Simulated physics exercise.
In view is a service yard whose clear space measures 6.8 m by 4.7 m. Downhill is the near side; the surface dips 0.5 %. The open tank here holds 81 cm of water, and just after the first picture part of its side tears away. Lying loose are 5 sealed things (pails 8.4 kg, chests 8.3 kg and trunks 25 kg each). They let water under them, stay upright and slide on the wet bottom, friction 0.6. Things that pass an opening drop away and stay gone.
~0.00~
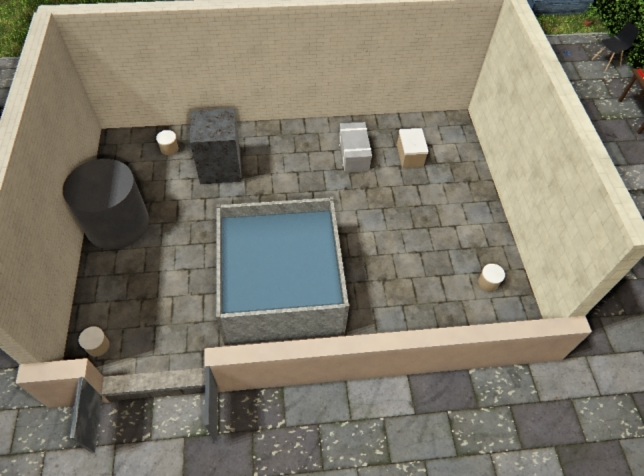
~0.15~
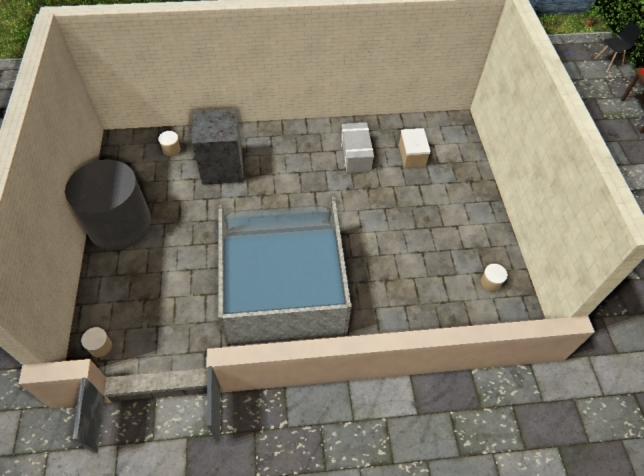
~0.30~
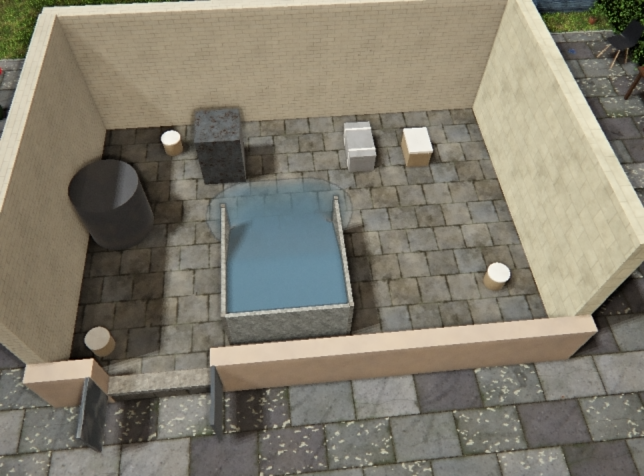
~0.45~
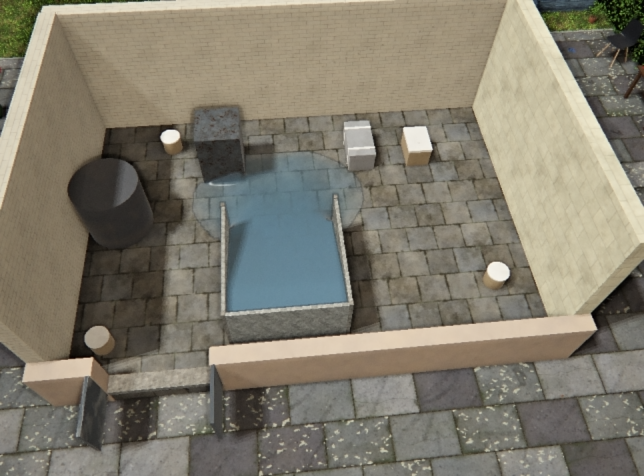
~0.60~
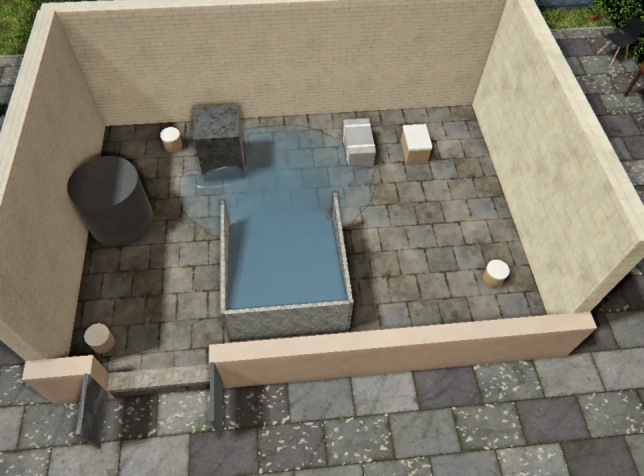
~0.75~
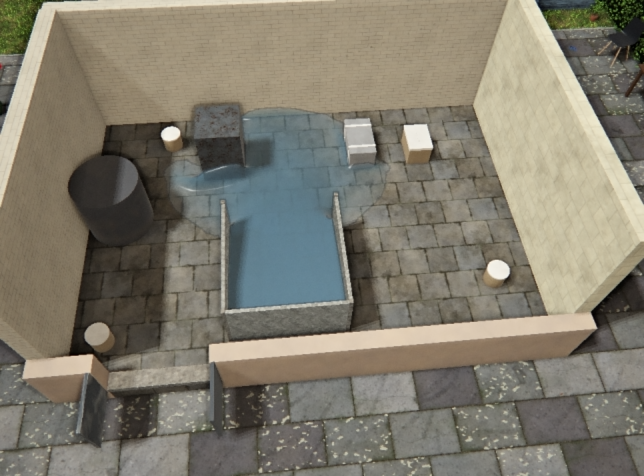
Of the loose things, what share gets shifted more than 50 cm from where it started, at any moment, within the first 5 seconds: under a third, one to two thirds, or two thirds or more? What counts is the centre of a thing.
The count shifted gets to two thirds or more.
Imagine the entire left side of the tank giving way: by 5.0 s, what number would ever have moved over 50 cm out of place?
Result: 2.
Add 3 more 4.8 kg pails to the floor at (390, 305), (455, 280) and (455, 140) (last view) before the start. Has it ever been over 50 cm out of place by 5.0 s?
The first comes out within the limit, the second beyond the limit, the third beyond the limit.
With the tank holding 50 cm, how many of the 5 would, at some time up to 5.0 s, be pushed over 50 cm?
In that case the number is 2.
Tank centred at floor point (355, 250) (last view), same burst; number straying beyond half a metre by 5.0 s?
Count: 4.
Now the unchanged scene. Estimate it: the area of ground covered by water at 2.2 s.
Around 18 m2 of it.
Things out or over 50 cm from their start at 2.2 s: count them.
Count: 2.
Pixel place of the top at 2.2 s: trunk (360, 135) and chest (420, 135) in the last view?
Roughly (437, 110), then roughly (465, 127).
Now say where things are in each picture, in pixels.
In the first frame, a pail at (91, 338), on the bottom; a chest at (414, 140) rests on the ground; water covers 2.7 m2; 0 of 5 have shifted.
In the second frame, a pail at (94, 338) rests on the ground; a chest at (416, 141) rests on the ground; 3.8 m2 under water; 0 of 5 have shifted.
In the third frame, a pail at (97, 338) rests on the ground; a chest at (418, 139) rests on the ground; water covers 5.2 m2; 0 of 5 have shifted.
In the fourth frame, a pail at (97, 337), on the bottom; a chest at (418, 138) rests on the ground; water covers 6.7 m2; 0 of 5 have shifted.
In the fifth frame, a pail at (96, 334) rests on the ground; a chest at (418, 136), on the bottom; 8.2 m2 under water; 0 of 5 have shifted.
In the sixth frame, a pail at (97, 334), on the bottom; a chest at (418, 136), on the bottom; 9.6 m2 under water; 0 of 5 have shifted.
After 1.1 s 0 of 5 are over 50 cm from their spots; 0 afloat.
After 2.2 s 2 of 5 are over 50 cm from their spots; 1 afloat.
After 3.5 s 3 of 5 are over 50 cm from their spots; 3 afloat.
After 5.0 s 4 of 5 are over 50 cm from their spots, and 4 have been at some point; 3 afloat.
